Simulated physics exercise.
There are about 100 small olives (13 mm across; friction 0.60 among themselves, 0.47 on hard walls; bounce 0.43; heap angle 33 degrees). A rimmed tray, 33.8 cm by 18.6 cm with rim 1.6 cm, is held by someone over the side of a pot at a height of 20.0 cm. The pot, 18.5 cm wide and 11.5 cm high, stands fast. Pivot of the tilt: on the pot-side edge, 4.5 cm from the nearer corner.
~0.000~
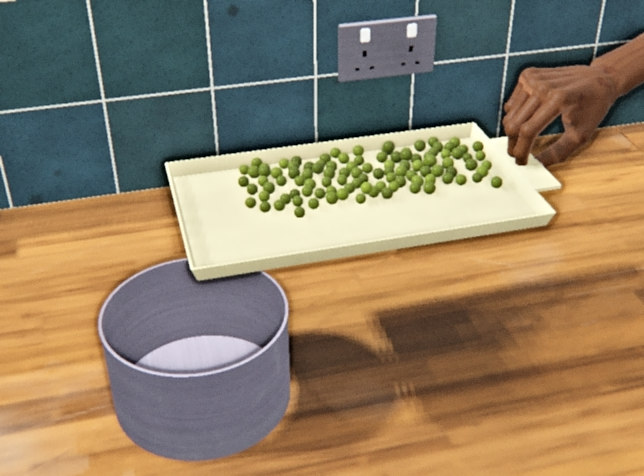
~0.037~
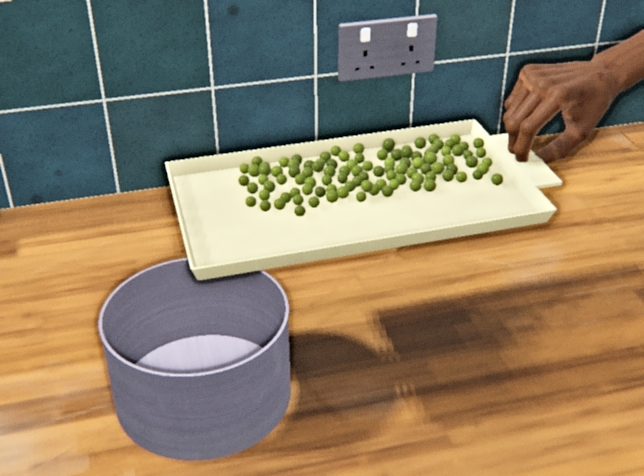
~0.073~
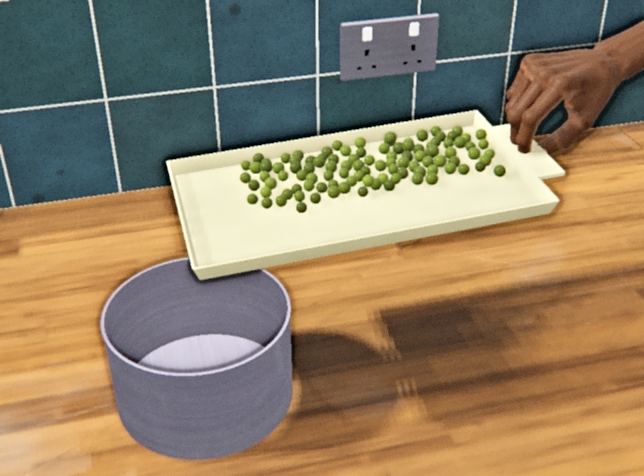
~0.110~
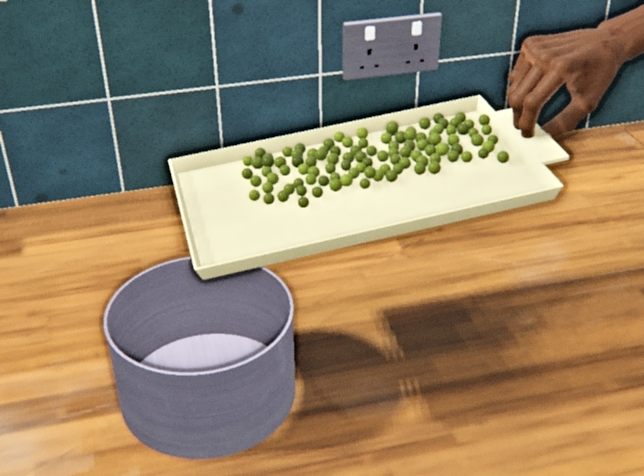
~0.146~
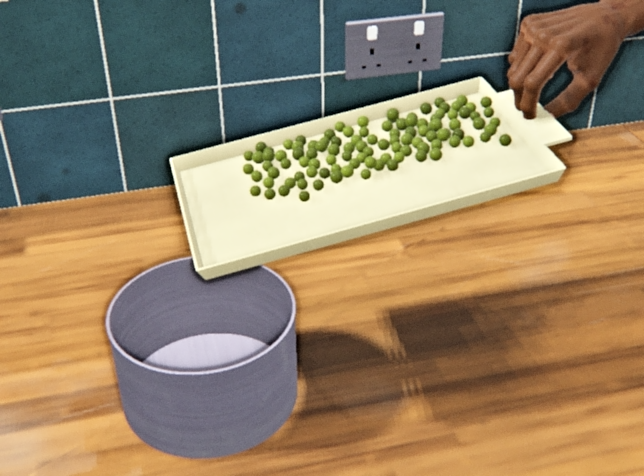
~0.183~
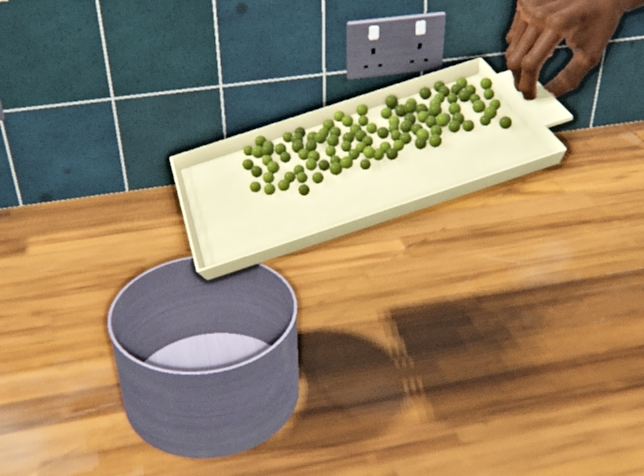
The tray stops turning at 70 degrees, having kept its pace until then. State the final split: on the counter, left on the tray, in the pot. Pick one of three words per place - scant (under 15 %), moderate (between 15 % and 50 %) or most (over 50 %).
My call is counter: Moderate, tray: Moderate, pot: Moderate.
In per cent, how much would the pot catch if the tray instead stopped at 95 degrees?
You'd end up with some 65 % in the pot.
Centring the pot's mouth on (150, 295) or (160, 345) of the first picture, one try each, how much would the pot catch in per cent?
Estimates: 35 % and 50 %, in that order.
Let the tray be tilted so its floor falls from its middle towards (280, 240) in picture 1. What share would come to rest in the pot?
I'd estimate about 35 %.
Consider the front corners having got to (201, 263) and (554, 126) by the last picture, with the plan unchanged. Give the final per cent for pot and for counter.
Pot 30; counter 55.
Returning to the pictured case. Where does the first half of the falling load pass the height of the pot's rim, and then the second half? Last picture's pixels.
Roughly (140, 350) to begin with, later roughly (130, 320).
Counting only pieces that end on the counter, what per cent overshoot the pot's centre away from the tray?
Around 100 in a hundred.
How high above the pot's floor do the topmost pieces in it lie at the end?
2.0 cm.
After 0.47 s, tilt 41 degrees; the tray holds 100 %, the pot 0 %.
Then, at 0.66 s, tilt 60 degrees; the tray holds 100 %, the pot 0 %.
Then, at 0.97 s, tilt 70 degrees; the tray holds 40 %, the pot 25 %.
At rest (1.8 s), counter 30 %, tray 35 %, pot 35 %.
